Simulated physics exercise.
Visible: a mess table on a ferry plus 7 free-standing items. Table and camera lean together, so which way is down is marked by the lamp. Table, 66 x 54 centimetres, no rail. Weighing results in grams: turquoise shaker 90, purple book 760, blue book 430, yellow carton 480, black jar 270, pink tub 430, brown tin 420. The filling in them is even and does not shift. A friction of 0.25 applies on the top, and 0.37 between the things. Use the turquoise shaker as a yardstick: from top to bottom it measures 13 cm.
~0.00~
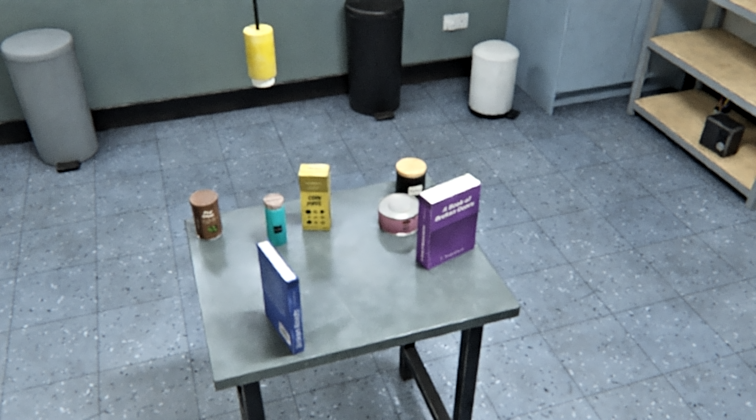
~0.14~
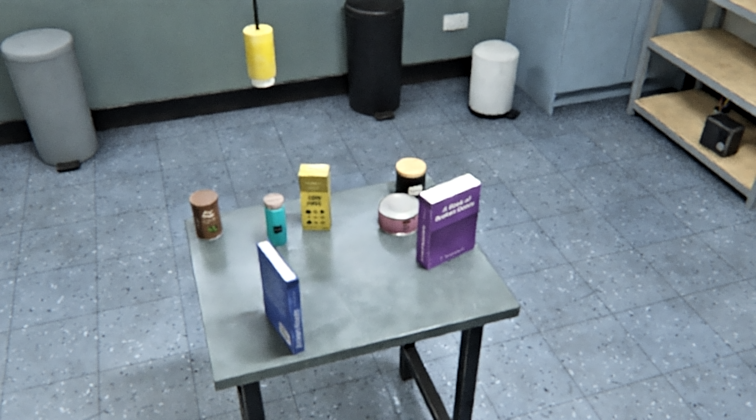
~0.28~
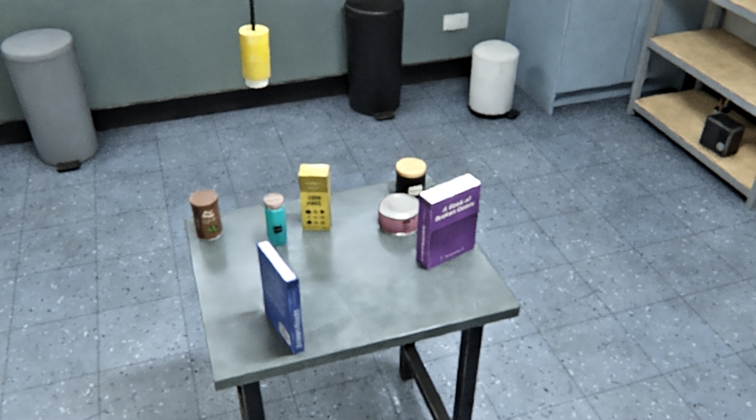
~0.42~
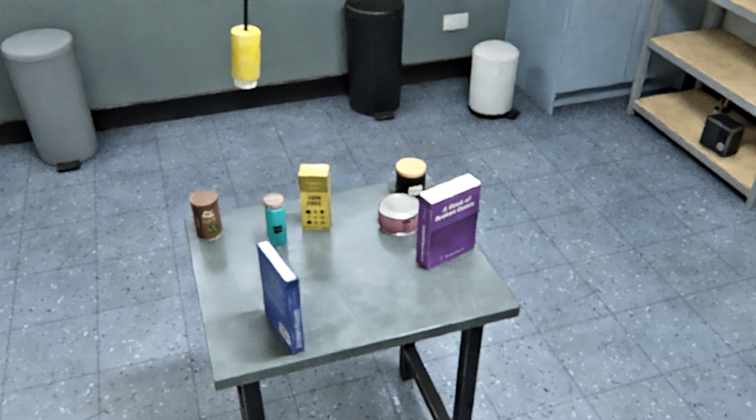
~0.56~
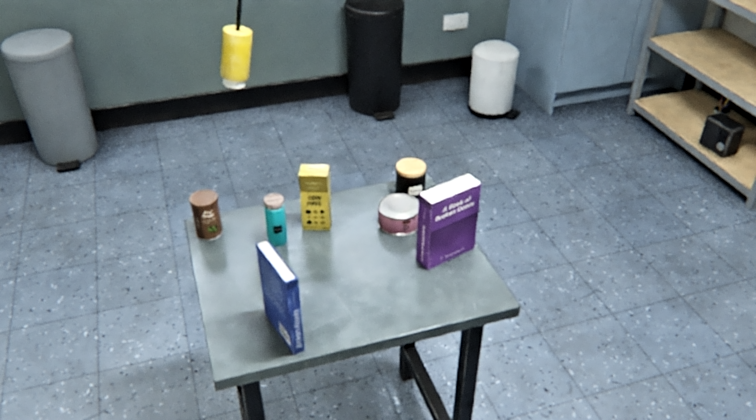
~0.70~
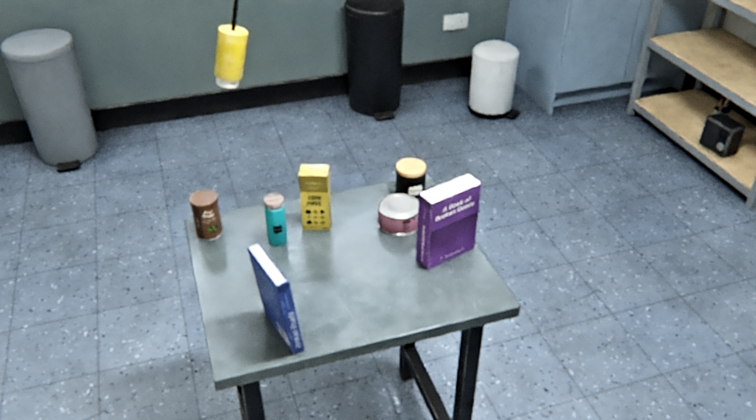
The hanging yellow lamp swung slowly to the left above a table of containers and books, and then the blue book near the front edge leaned a little to the left.
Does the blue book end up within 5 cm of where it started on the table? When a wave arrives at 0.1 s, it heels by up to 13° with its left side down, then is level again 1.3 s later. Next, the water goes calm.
It is left out of place.
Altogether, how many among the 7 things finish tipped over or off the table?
It comes to 1.
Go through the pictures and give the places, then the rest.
In the first picture, boat level; blue book (281, 297); turquoise shaker (276, 220).
In the second picture, boat level; yellow carton (316, 198); black jar (411, 180).
In the third picture, floor tilted 2°, left side down; pink tub (399, 214); brown tin (207, 215).
In the fourth picture, floor tilted 6°, left side down; turquoise shaker (276, 220); purple book (448, 222).
In the fifth picture, floor tilted 10°, left side down; yellow carton (316, 198); black jar (411, 180).
In the sixth picture, floor tilted 13°, left side down; blue book (276, 299) rocked 6° off its seat; pink tub (399, 214).
By 1.10 s, floor tilted 6°, left side down; blue book now off the table.
By 1.40 s, boat level.
When it is over (1.9 s), off the table, blue book; the other 6 within 5 cm of the start.
